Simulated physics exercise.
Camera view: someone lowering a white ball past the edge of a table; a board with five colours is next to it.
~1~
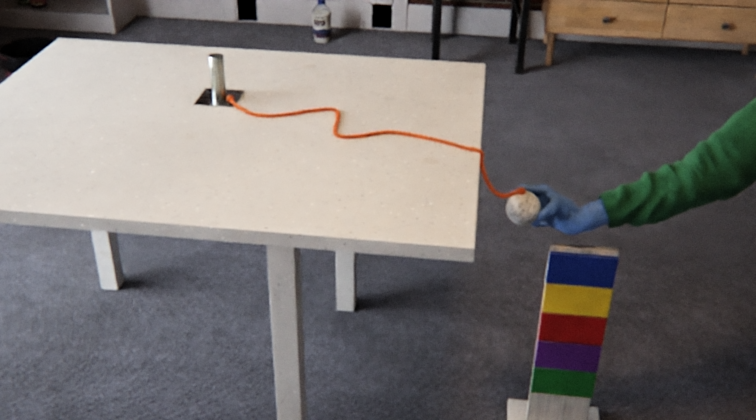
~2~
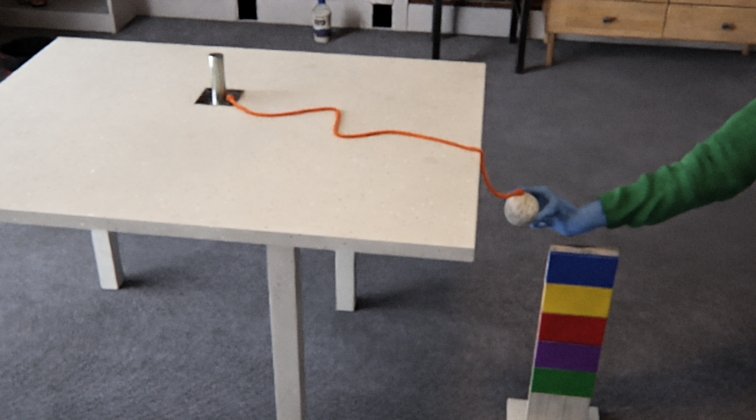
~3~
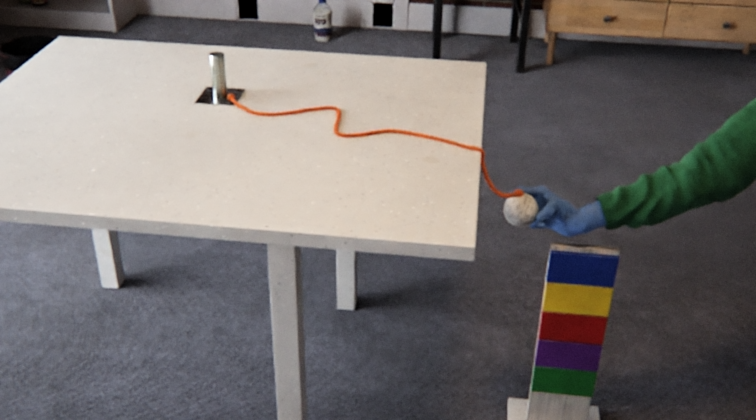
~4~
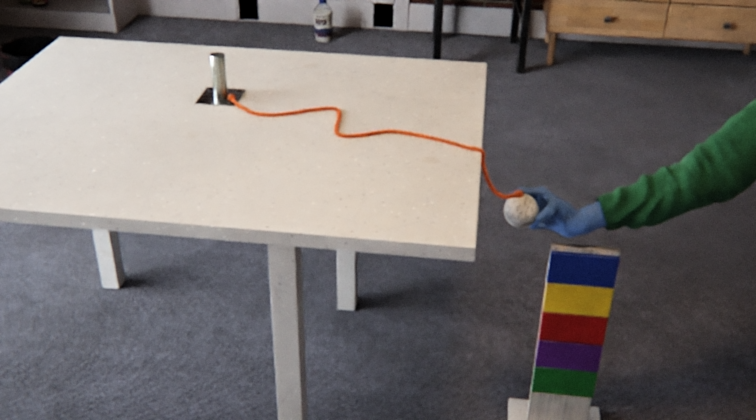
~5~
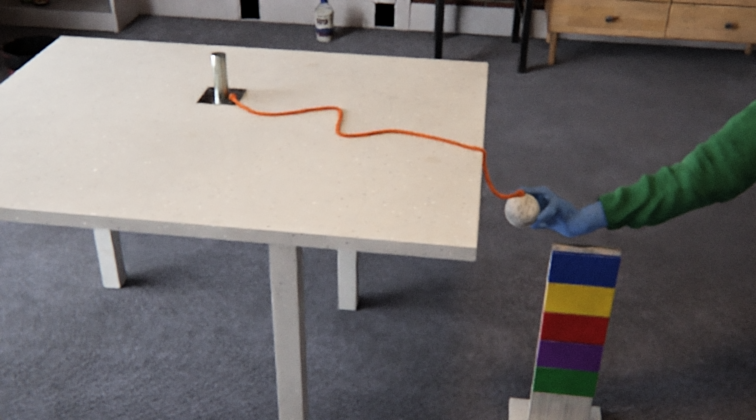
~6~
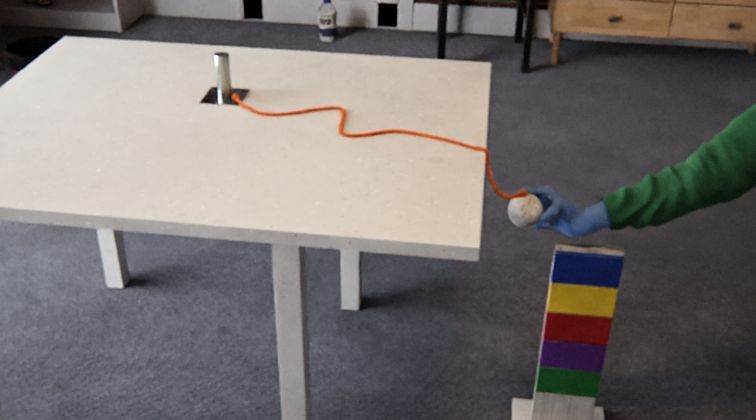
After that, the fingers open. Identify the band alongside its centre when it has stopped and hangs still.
Its centre is alongside the yellow band.
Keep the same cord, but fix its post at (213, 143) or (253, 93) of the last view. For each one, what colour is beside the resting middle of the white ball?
Answer, in order: Red, red.
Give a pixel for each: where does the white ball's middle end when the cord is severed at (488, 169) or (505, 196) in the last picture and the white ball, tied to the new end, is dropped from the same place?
Pixel positions, in order: (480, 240), (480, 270).
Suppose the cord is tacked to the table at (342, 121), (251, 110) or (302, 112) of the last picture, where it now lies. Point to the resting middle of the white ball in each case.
Taking the tries in turn: (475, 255), (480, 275) and (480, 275).
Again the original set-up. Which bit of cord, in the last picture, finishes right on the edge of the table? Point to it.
Around (418, 134).
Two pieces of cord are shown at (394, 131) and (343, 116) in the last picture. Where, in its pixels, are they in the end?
(461, 140), then (370, 122).
A little later, ball near (459, 277); level with yellow.
Next, ball near (488, 285); level with yellow.
When it is over, ball near (478, 283); level with yellow. Its middle rests at the yellow band.
